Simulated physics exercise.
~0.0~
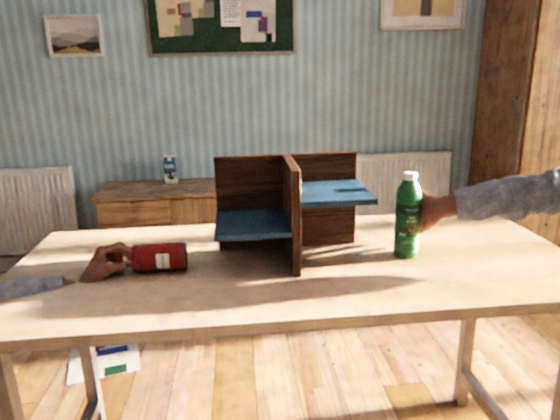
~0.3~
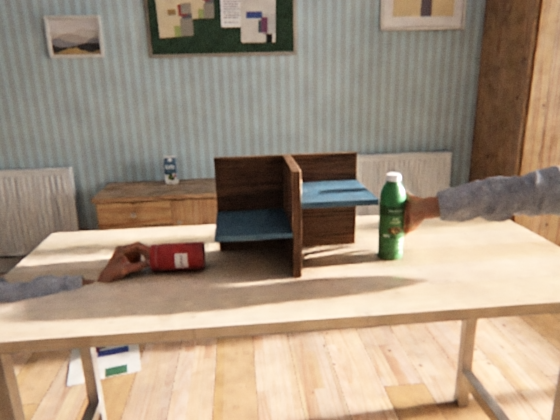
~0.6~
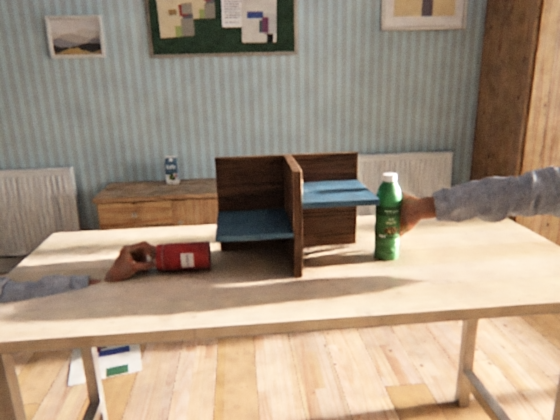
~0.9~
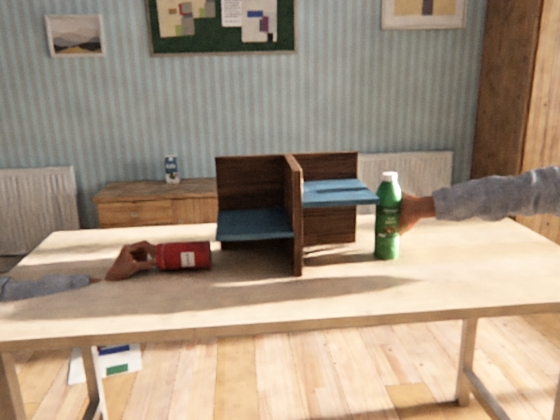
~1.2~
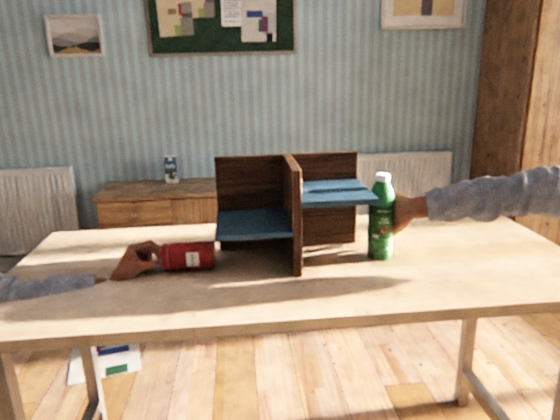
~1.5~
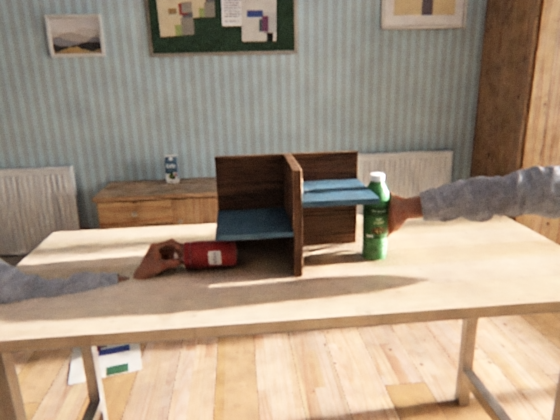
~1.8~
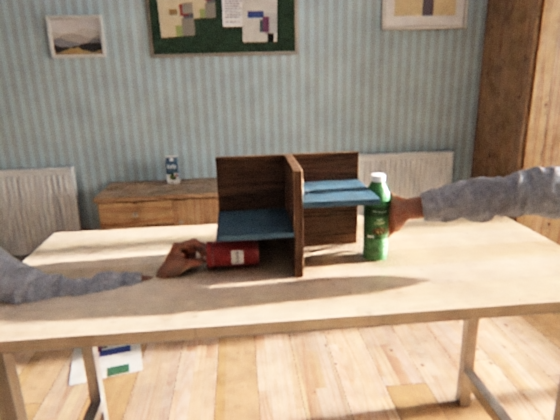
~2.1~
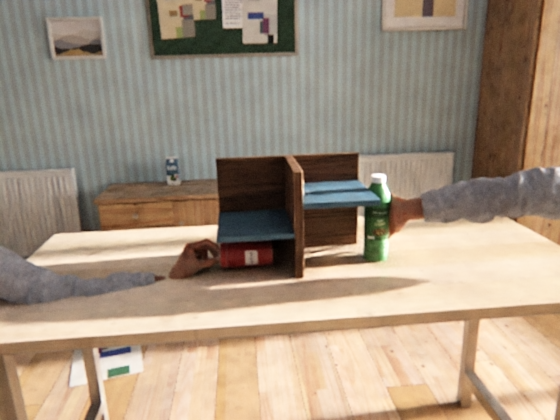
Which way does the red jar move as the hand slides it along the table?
The red jar moves to the right, toward the rack and in under its blue shelf.
A red jar is pushed under a low shelf while a green bottle stops outside.
